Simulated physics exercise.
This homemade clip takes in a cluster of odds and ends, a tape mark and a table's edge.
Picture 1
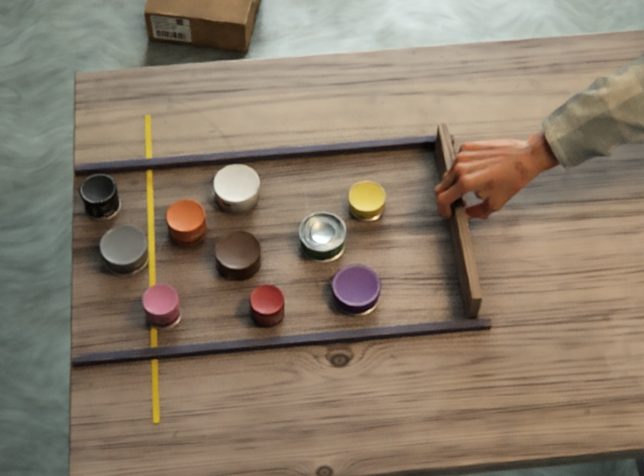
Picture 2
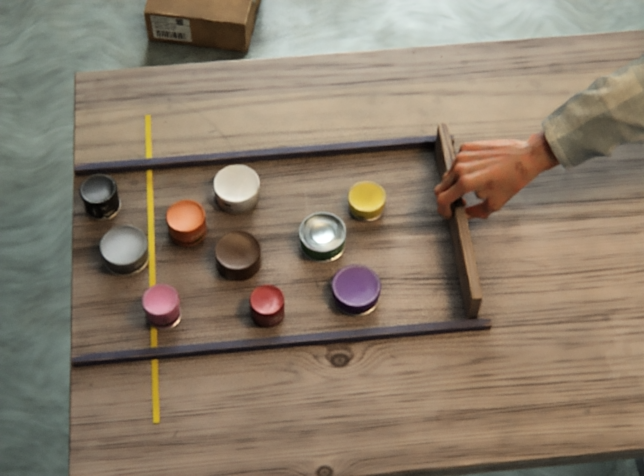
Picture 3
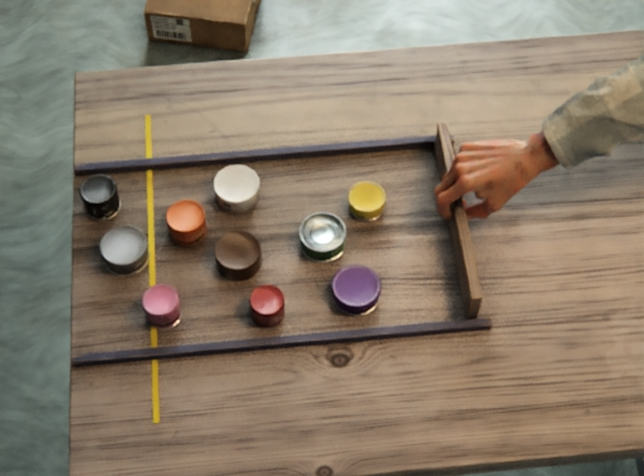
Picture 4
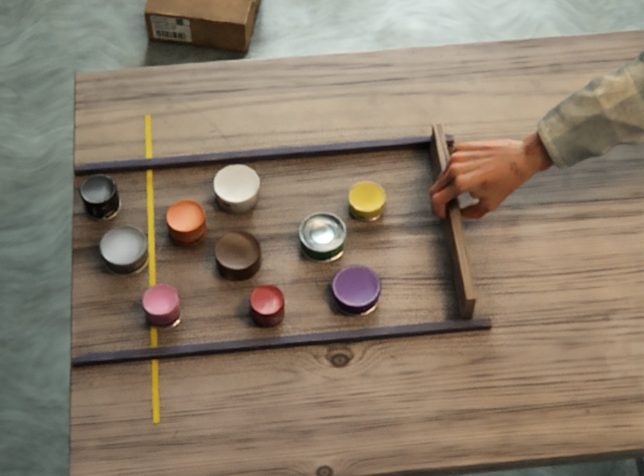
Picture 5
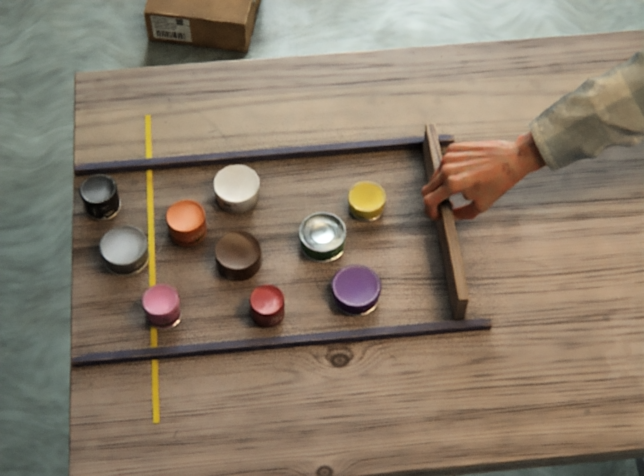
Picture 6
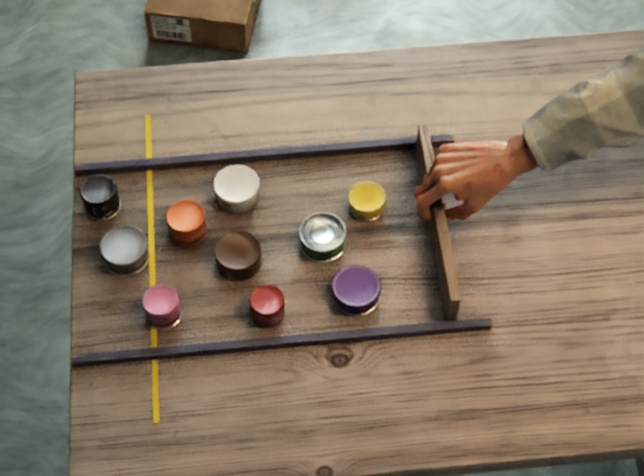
The footage shows small colored pots and tubs sitting still between two dark rails on a wooden table, near a yellow tape line, while a hand at the right holds a wooden board, then slides it slightly left.
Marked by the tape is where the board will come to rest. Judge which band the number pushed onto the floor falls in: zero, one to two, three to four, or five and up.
You'd see one or two of the bits go off the end there.
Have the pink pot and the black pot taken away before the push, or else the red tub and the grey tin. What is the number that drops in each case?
The counts: 1 and 0.
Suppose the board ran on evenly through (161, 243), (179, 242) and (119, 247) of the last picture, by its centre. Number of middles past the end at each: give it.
That makes 1, 0, 5.
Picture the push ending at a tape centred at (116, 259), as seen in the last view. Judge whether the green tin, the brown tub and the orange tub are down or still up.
First the green tin, which stays on top, then the brown tub, which leaves the top, and the orange tub, which leaves the top.
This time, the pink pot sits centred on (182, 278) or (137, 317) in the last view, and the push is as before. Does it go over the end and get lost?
First: Safe; second: Safe.
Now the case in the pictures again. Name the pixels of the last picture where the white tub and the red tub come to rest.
(127, 184), and the other (107, 334).
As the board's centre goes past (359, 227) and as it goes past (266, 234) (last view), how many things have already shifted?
At the first place 2, at the second 6.
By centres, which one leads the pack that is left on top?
The pink pot.
Early on, none off yet; black pot at rest near (101, 197); grey tin at rest near (125, 251); pink pot at rest near (162, 307).
Finally, the number that fall off is one or two; lost, grey tin.
